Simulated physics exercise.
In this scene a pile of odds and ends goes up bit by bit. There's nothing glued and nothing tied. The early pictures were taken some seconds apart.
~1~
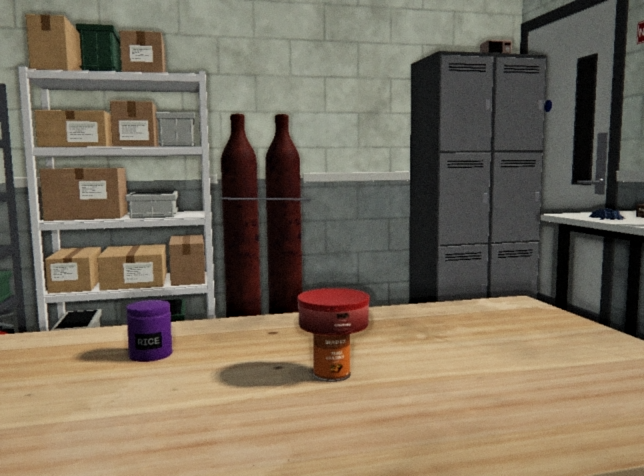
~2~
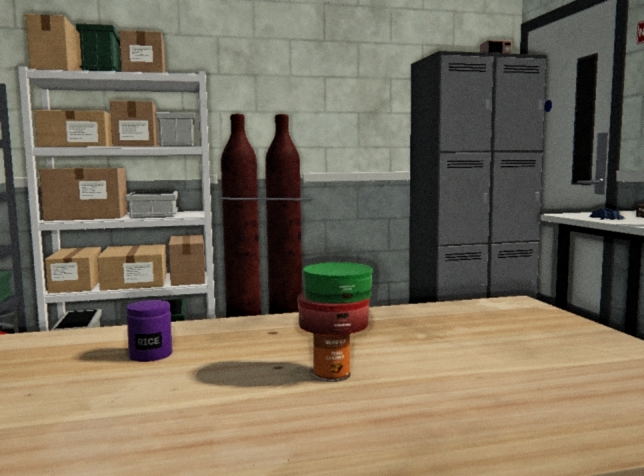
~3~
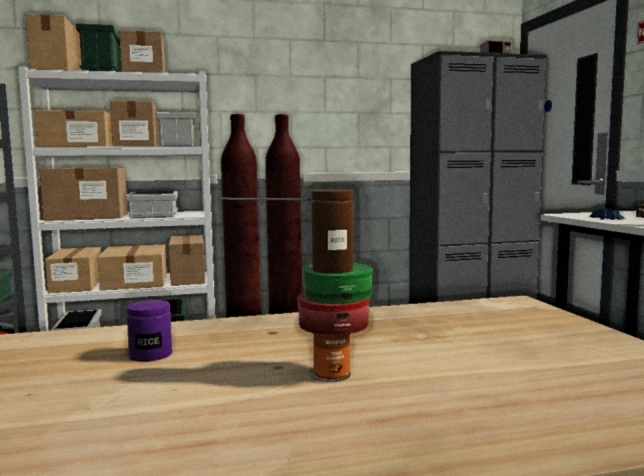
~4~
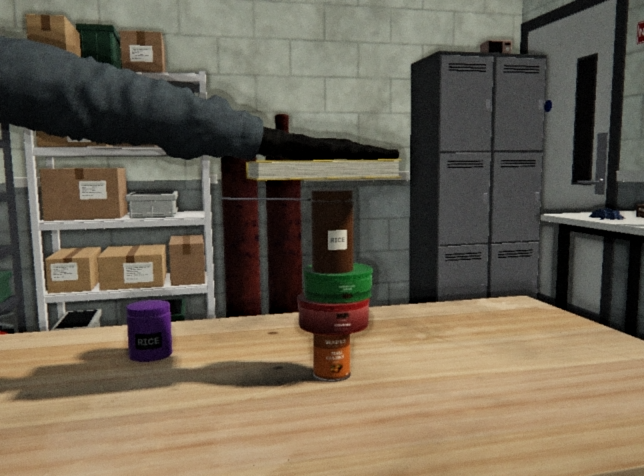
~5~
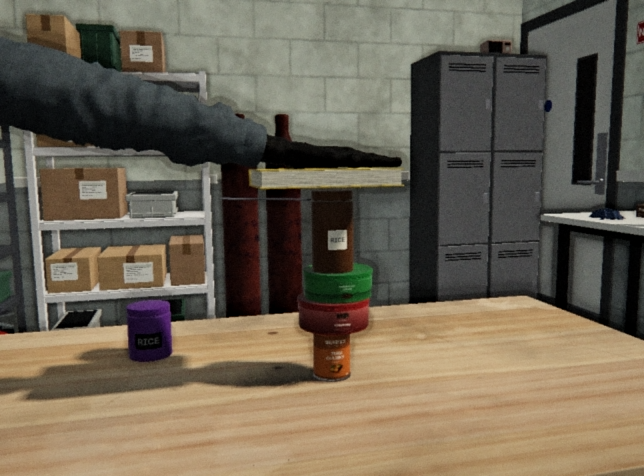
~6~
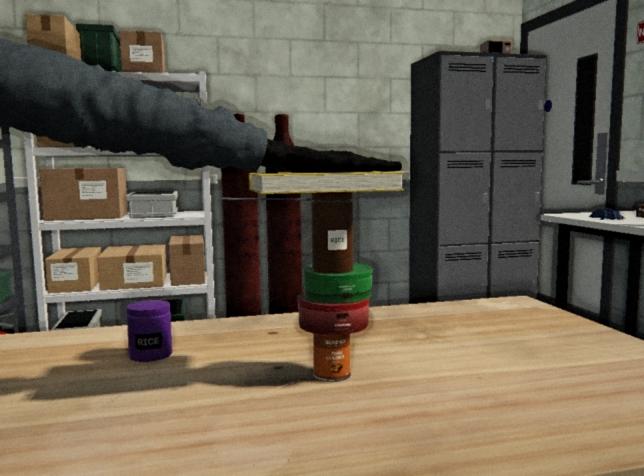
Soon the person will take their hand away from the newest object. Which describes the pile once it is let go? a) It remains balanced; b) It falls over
It remains balanced (a).
Then, 0.20 s on from there, no change.
Then, 1.00 s on from there, yellow book resting near (322, 182).
In the end, all 6 unmoved. At the end, from the last picture's camera, yellow book near (321, 182). The pile keeps its balance.
